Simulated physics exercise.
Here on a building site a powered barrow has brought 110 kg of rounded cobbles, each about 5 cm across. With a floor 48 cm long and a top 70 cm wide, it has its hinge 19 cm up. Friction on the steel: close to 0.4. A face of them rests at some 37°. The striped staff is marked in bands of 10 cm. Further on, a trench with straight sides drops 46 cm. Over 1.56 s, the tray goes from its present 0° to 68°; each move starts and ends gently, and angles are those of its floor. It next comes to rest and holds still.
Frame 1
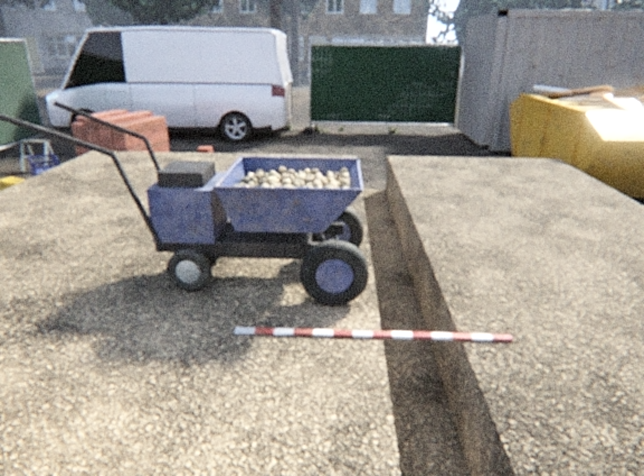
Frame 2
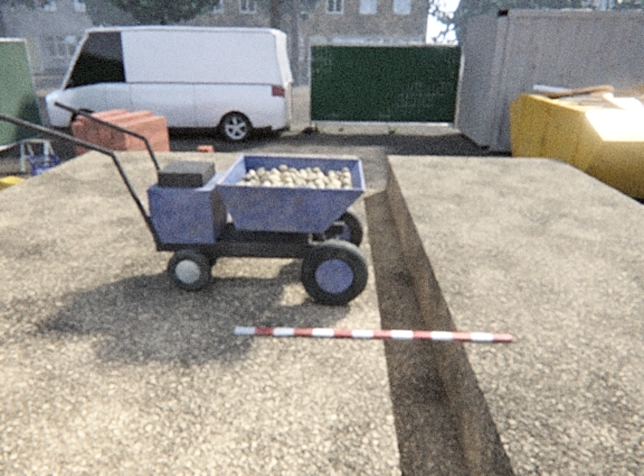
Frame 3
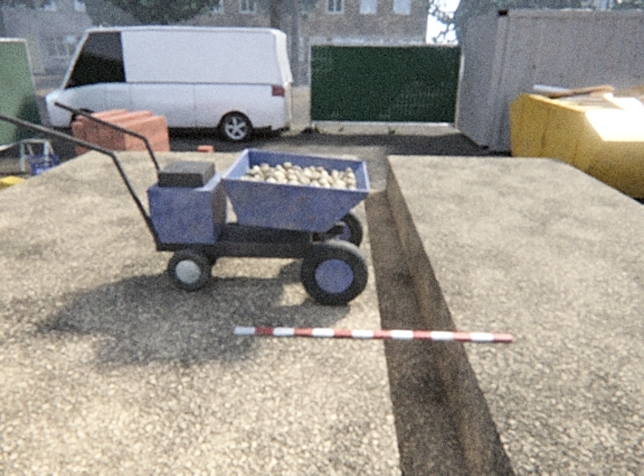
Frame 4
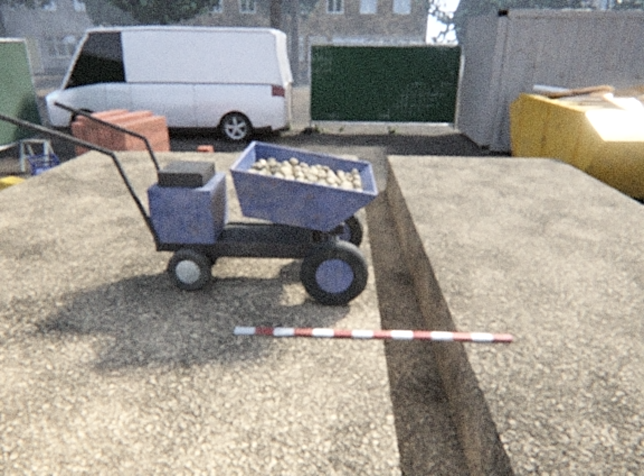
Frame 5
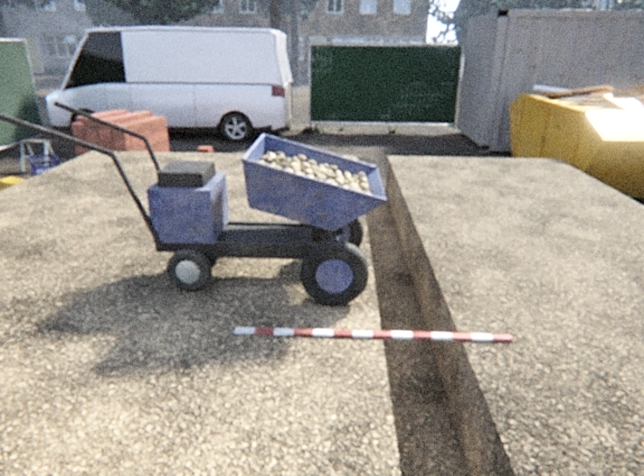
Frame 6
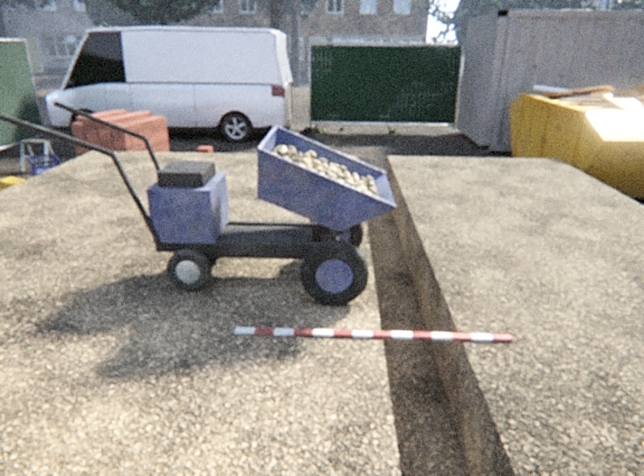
At the start, a blue powered barrow loaded with rounded stones stands beside a narrow trench, its tray level, with a red-and-white striped pole lying across the gap. The tray then tilts gradually, its left end rising and its right lip dipping over the trench, while the stones stay inside.
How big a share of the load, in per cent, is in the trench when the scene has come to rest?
A share of about 51 percent.
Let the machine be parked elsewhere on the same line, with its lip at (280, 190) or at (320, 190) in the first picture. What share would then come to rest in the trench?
I'd expect close to 90 per cent at the first and 95 per cent at the second.
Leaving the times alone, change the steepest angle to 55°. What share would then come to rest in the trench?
Share in trench: Approx. 30%.
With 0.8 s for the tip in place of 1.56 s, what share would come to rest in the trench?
My guess is near 40 percent.
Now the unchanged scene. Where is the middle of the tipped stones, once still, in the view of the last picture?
The stones end up centred near (430, 328).
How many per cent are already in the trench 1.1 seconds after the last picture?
At that moment: Approx. 15 %.
Then, 0.6 s after the last picture the floor is at 57°, 100 % in the tray; the foremost stones are at (420, 230).
Then, 1.1 s after the last picture the floor is at 68°, 54 % in the tray, 14 % in the trench, 32 % past the trench; the foremost stones are at (501, 290).
Then, 1.4 s after the last picture the floor is at 68°, 25 % in the tray, 26 % in the trench, 49 % past the trench; the foremost stones are at (564, 282).
Then, 3.4 s after the last picture the floor is at 68°, 0 % in the tray, 51 % in the trench, 49 % past the trench; the foremost stones are at (614, 283).
